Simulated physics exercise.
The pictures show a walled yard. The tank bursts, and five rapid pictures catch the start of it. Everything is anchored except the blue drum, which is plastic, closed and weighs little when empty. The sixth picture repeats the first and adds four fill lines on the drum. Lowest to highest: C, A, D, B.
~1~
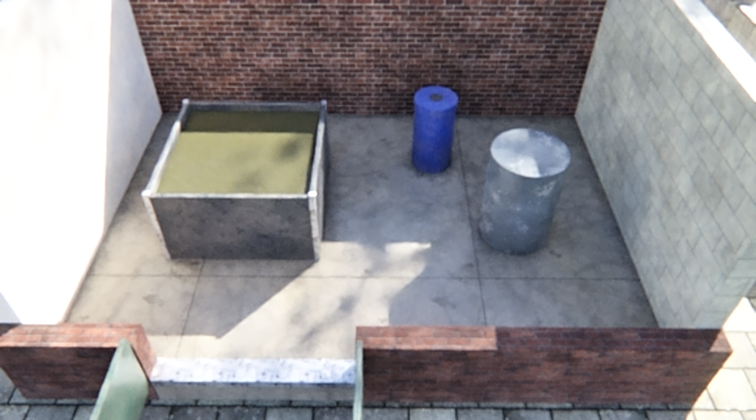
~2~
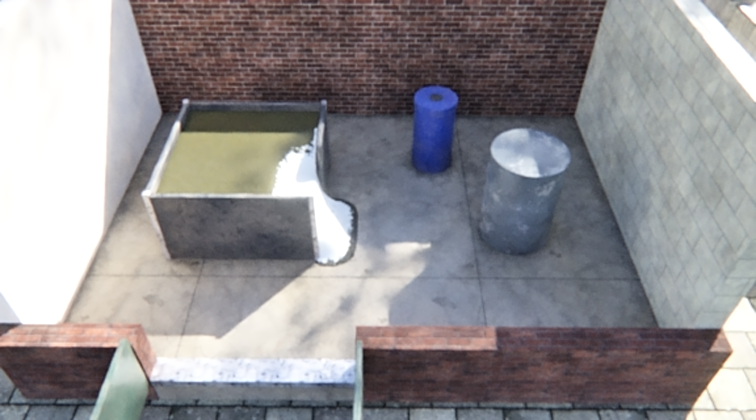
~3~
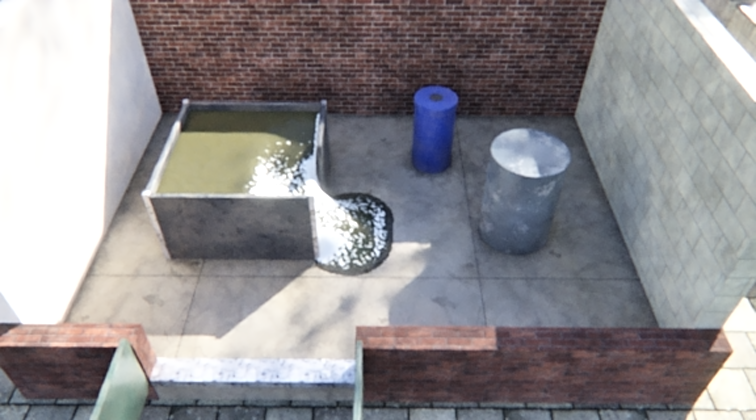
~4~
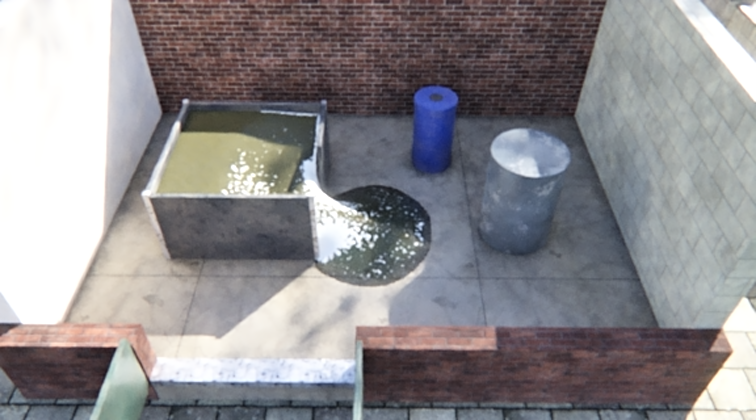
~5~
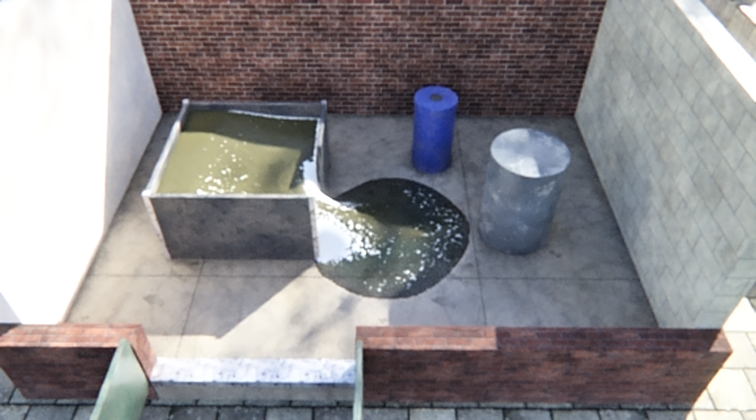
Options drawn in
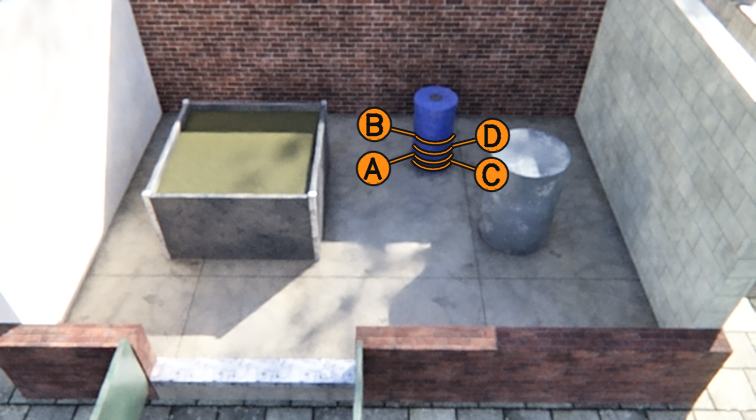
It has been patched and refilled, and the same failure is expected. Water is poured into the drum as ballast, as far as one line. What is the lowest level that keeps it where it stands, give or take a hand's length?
Use mark A.
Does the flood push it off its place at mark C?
Yes, it does.
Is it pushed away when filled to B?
No, that is safe.
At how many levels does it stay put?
Three of them.
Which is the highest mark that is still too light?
C it is.
On the marked copy, A at (433, 162); B at (435, 143); C at (432, 169); D at (434, 154); from the bottom up C, A, D, B.
With A, it does not move.
With B, it does not move.
With C, it is pushed about its own width away.
With D, it does not move.
